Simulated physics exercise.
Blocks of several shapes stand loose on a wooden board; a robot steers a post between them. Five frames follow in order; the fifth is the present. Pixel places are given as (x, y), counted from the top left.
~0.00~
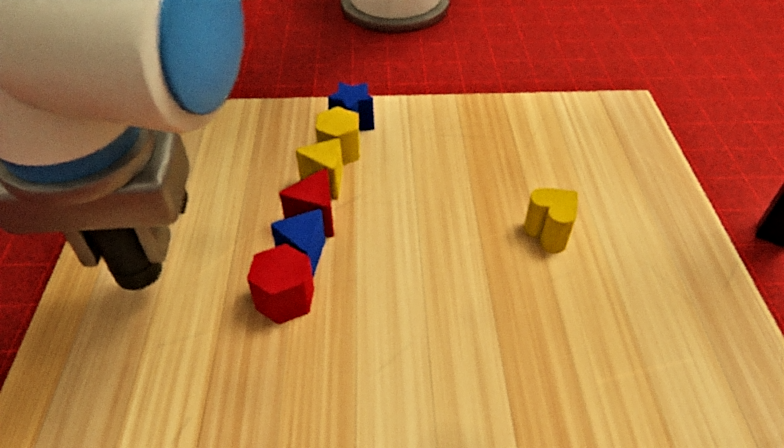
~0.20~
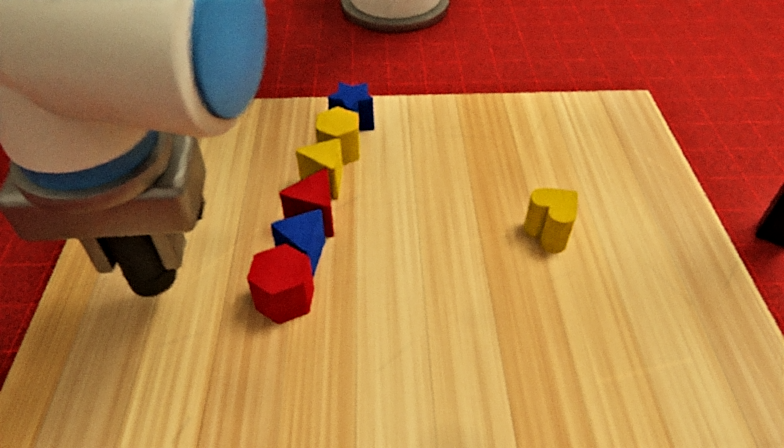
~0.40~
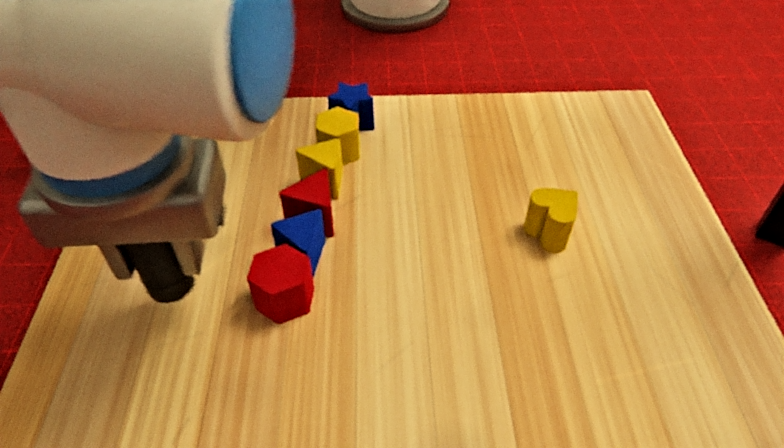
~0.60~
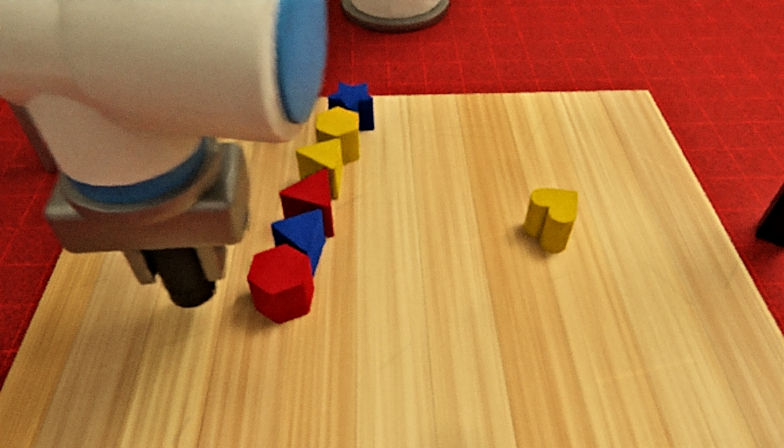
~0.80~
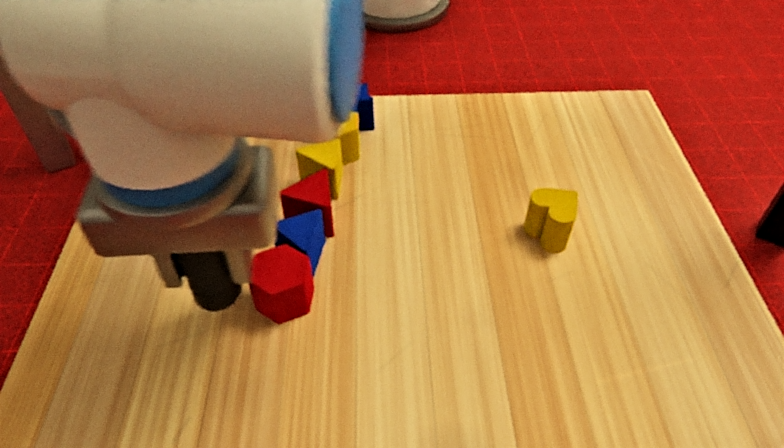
A robot arm moved its dark post slowly rightward across the wooden board, closing in beside the red six-sided block, while the line of colored blocks and the yellow heart stayed still.
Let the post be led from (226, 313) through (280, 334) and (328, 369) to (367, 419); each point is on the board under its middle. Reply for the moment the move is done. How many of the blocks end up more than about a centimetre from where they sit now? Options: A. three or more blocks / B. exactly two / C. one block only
C.
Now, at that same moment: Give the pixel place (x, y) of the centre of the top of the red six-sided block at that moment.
I expect it at (317, 272).
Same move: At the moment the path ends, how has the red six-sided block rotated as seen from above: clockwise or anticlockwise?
Viewed from above, counterclockwise.
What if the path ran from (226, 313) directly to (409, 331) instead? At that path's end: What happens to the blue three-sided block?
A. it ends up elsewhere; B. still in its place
It's A.
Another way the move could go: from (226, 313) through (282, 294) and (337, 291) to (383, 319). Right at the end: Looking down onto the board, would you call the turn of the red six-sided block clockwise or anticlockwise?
Bird's-eye view: Counterclockwise.
The first path, step by step. One third of the way, post at (275, 315); red six-sided block at (313, 271), turned 45° anticlockwise; blue three-sided block at (304, 227), turned 15° anticlockwise.
Two thirds of the way, post at (325, 350); red six-sided block at (317, 272), turned 55° anticlockwise; blue three-sided block at (304, 227), turned 15° anticlockwise.
At the end, post at (365, 402); red six-sided block at (317, 272), turned 55° anticlockwise; blue three-sided block at (304, 227), turned 15° anticlockwise.
